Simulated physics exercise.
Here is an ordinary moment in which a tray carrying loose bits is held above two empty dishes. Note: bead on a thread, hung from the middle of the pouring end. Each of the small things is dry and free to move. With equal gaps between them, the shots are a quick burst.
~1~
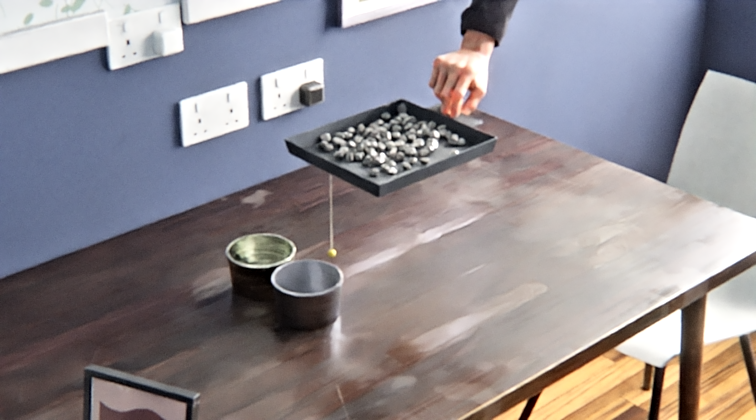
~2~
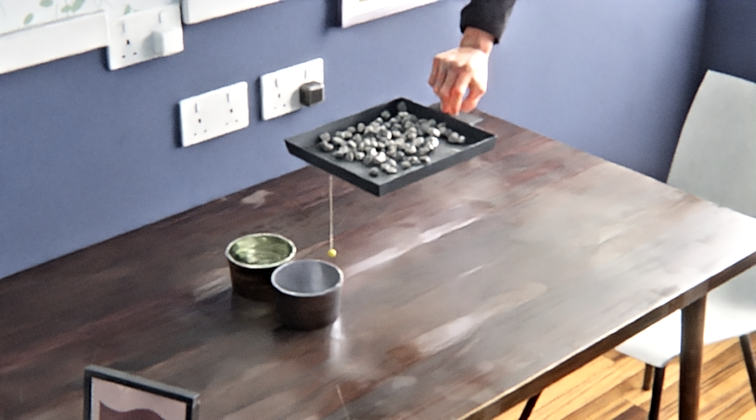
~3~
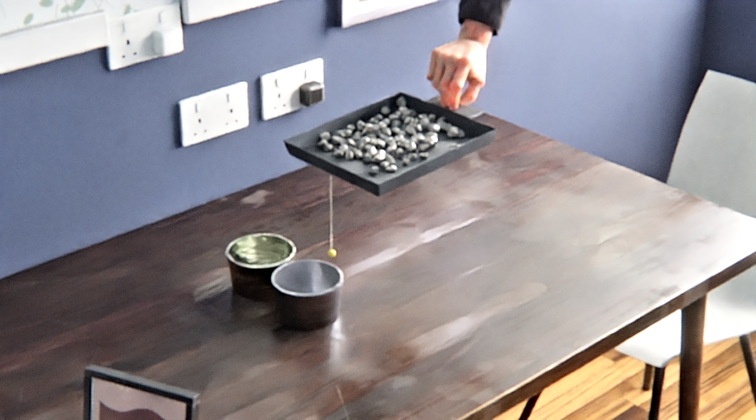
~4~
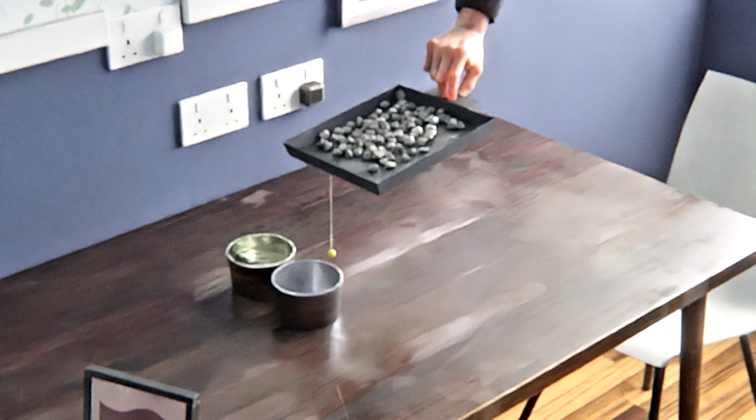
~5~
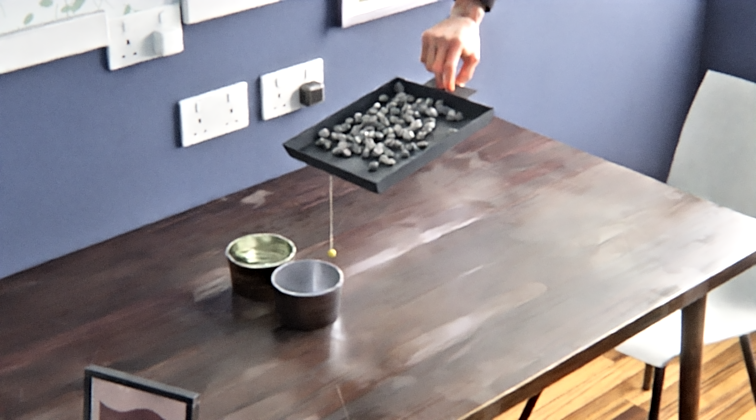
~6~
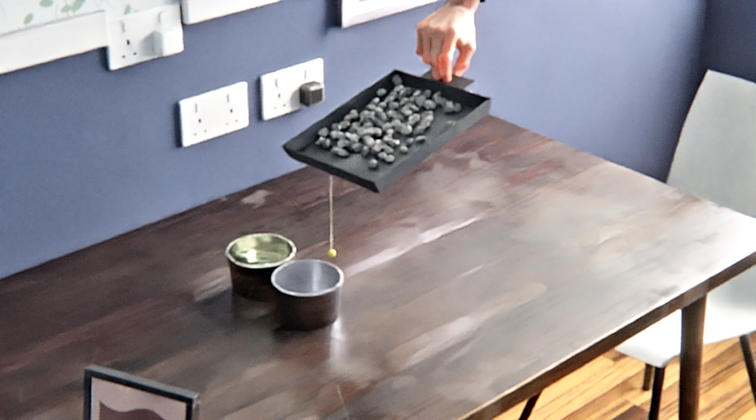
A hand gripping the far end of a black tray of small grey stones raised that end gradually, tilting the tray toward its left front corner, while the two round dishes below stayed still.
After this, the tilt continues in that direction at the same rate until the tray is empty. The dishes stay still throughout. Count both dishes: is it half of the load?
I expect the dishes to receive the greater amount.
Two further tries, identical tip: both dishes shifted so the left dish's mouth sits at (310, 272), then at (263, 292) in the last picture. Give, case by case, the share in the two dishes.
Roughly 30% on the first try and 0% on the second.
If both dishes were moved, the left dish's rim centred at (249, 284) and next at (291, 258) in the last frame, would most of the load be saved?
At place one not up to half; at place two in excess of half.
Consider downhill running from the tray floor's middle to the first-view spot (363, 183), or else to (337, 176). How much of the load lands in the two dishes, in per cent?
First case about 10 percent; second case about 60 percent.
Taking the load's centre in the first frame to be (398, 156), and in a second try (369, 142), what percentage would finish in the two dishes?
Roughly 90 per cent, then roughly 80 per cent.
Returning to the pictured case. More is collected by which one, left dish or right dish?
Result: The left of the two takes it.
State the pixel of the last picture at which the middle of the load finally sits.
It settles centred around (269, 283).
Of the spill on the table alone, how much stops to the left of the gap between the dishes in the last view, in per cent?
Close to 30 per cent.
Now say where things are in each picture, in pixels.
In the first picture, corners of the pouring end at (289, 139) and (379, 183), level; middle of the load at (383, 142), bits of gravel; left dish at (235, 275); right dish at (281, 303); bead on its thread at (332, 253).
In the second picture, corners of the pouring end at (289, 139) and (379, 183), level; middle of the load at (383, 141).
In the third picture, corners of the pouring end at (288, 140) and (378, 182), tipped barely, lowest at the left corner; middle of the load at (383, 138).
In the fourth picture, corners of the pouring end at (287, 142) and (377, 181), tipped a little, lowest at the left corner; middle of the load at (383, 134).
In the fifth picture, corners of the pouring end at (287, 143) and (376, 180), tipped a little, lowest at the left corner; middle of the load at (382, 129).
In the sixth picture, corners of the pouring end at (286, 145) and (375, 180), tipped clearly, lowest at the left corner; middle of the load at (380, 125); left dish at (235, 275); right dish at (281, 303).
Soon after the last picture, tray tipped steeply; all on the tray.
A little later, tray tipped right over; most on the tray; a small part in the right dish; about a quarter in the left dish; a stray few outside both; a stray few in the air.
Later still, tray tipped past a quarter turn; about a quarter in the right dish; about two thirds in the left dish; a small part outside both.
At rest, tray tipped past a quarter turn; about a quarter in the right dish; about two thirds in the left dish; a small part outside both.
